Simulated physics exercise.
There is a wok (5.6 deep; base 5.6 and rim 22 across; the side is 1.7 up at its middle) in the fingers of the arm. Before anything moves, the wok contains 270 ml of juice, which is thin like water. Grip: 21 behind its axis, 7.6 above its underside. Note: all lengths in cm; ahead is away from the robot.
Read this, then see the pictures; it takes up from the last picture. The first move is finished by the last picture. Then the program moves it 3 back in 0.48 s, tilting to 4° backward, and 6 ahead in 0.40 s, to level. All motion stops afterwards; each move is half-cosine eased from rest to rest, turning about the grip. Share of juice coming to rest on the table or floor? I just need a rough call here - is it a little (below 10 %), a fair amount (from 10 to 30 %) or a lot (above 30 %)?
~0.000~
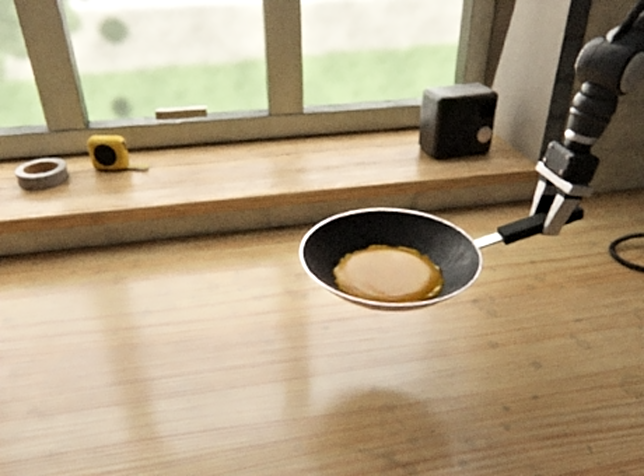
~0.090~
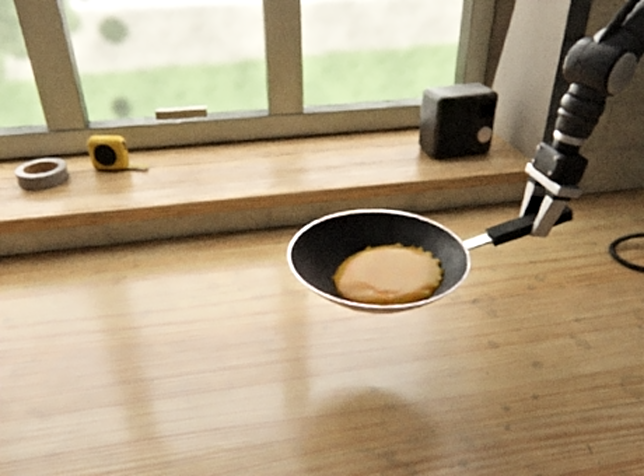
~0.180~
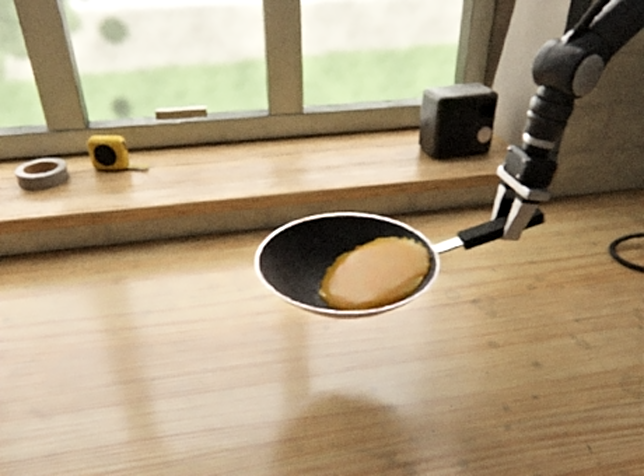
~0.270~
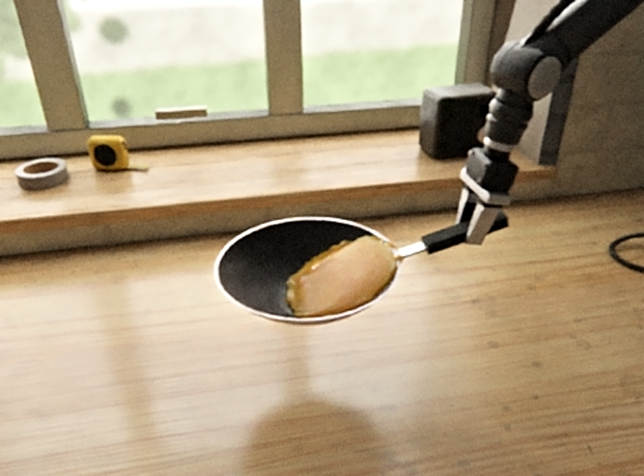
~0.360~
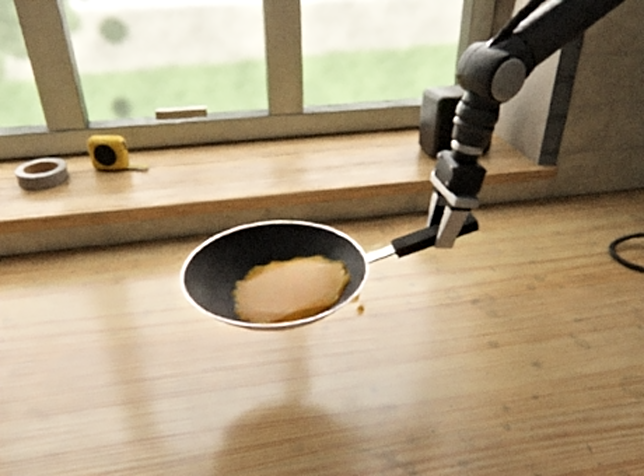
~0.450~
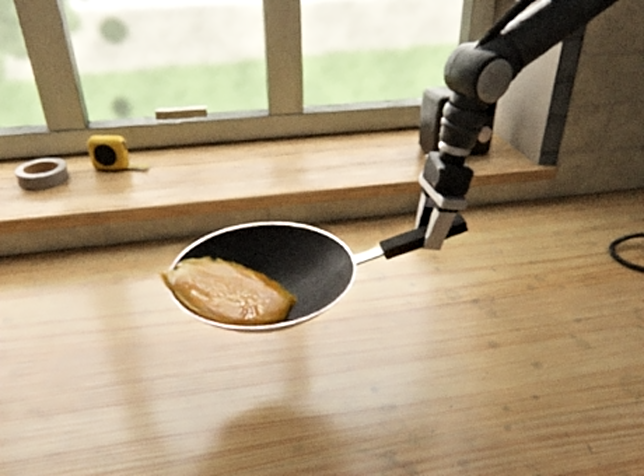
It is a lot, above 30 %.
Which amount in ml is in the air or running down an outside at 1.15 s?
It comes to close to 10 ml.
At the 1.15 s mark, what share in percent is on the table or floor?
The share is close to 50 percent.
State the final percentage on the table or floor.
I reckon close to 60 in a hundred.
By 0.80 s, tilted 3° backward, liquid up to 16 above the table; 160 ml in the wok, 105 ml on the table or floor, 5 ml in the air or running down outside.
By 1.15 s, tilted 2° backward, liquid up to 16 above the table; 135 ml on the table or floor, 125 ml in the wok, 10 ml in the air or running down outside.
By 1.53 s, level, liquid up to 15 above the table; 145 ml on the table or floor, 115 ml in the wok, 5 ml in the air or running down outside.
By 2.33 s, level, liquid up to 14 above the table; 155 ml on the table or floor, 110 ml in the wok.
Final state, 155 ml on the table or floor, 110 ml in the wok. That is 58 % on the table or floor.
